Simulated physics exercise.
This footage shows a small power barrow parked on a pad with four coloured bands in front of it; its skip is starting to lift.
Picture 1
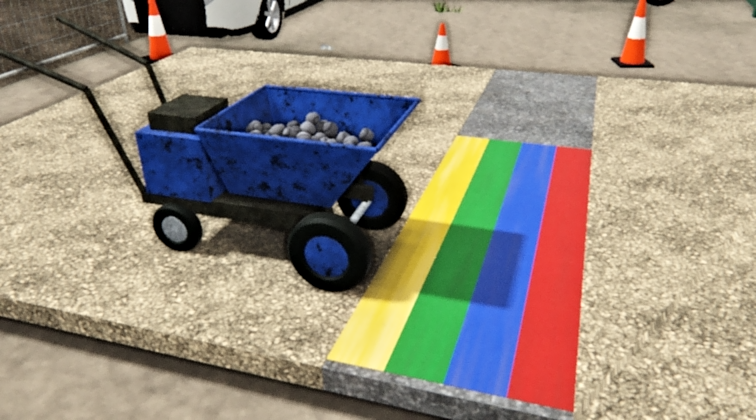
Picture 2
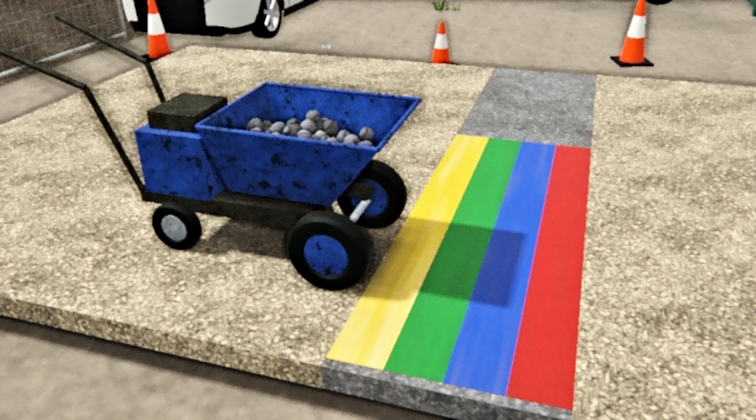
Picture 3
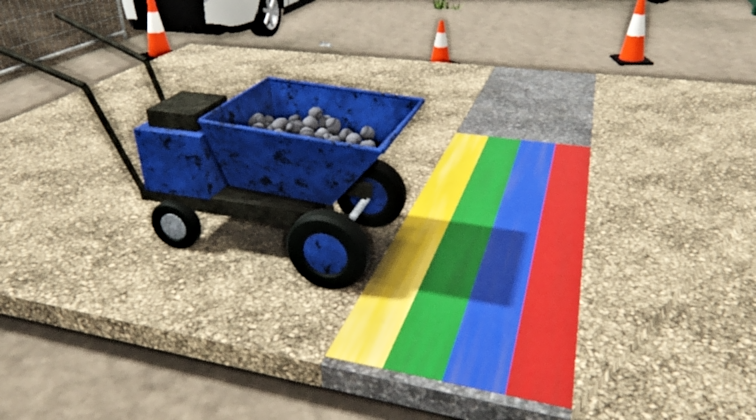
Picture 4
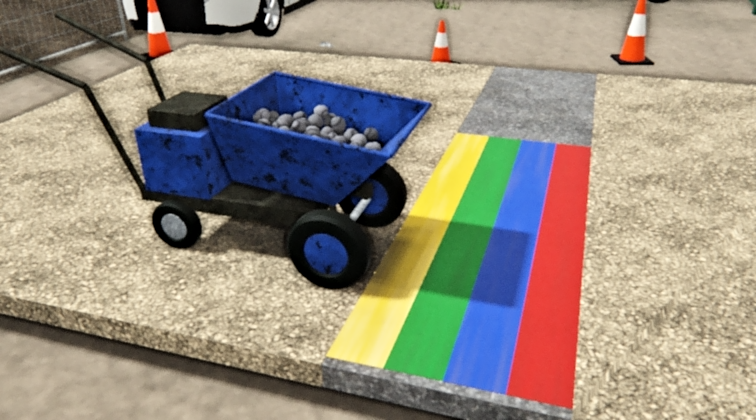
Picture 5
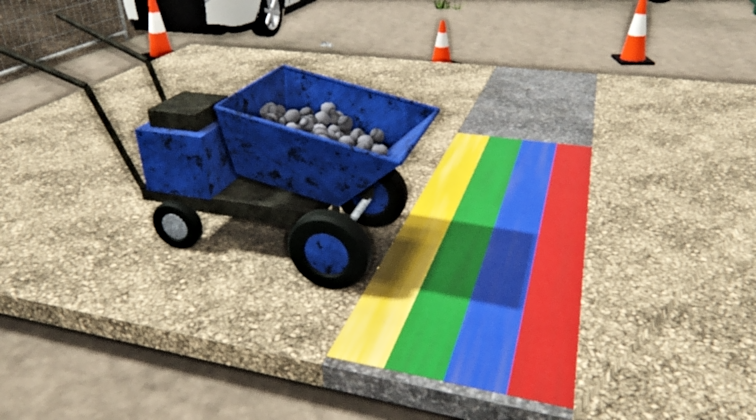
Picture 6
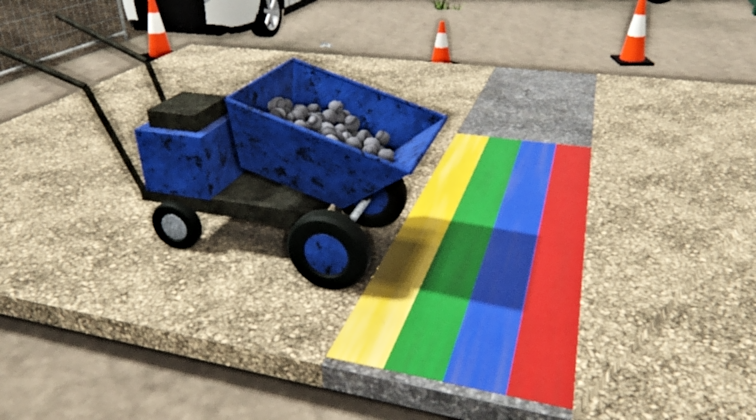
A blue barrow stands beside four coloured strips as its cobble-filled skip tilts toward the right.
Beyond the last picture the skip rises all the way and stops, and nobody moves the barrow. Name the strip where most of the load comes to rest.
Blue.
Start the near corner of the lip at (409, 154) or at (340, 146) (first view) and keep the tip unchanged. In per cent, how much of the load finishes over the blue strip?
Estimates: 20 %, 30 %.
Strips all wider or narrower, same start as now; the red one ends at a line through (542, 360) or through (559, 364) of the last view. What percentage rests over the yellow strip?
Shares in order: Close to 0 %; close to 0 %.
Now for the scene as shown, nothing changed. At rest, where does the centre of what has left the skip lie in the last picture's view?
The centre settles at about (515, 272).
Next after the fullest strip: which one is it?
Next in line comes the red strip.
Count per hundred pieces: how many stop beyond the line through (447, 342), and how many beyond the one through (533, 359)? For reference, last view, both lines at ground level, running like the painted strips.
Estimate, first then second: 80 %, 20 %.
Shortly afterwards, skip tipped steeply; the whole lot in the skip.
Next, skip tipped steeply; all but a few in the skip; a little over the blue strip.
Some moments later, skip tipped right over; near a quarter in the skip; a little over the green strip; near half over the blue strip; near a quarter over the red strip; a little off the paint.
In the end, skip tipped right over; near a quarter in the skip; none at all over the yellow strip; a little over the green strip; near half over the blue strip; near a quarter over the red strip; a little off the paint.
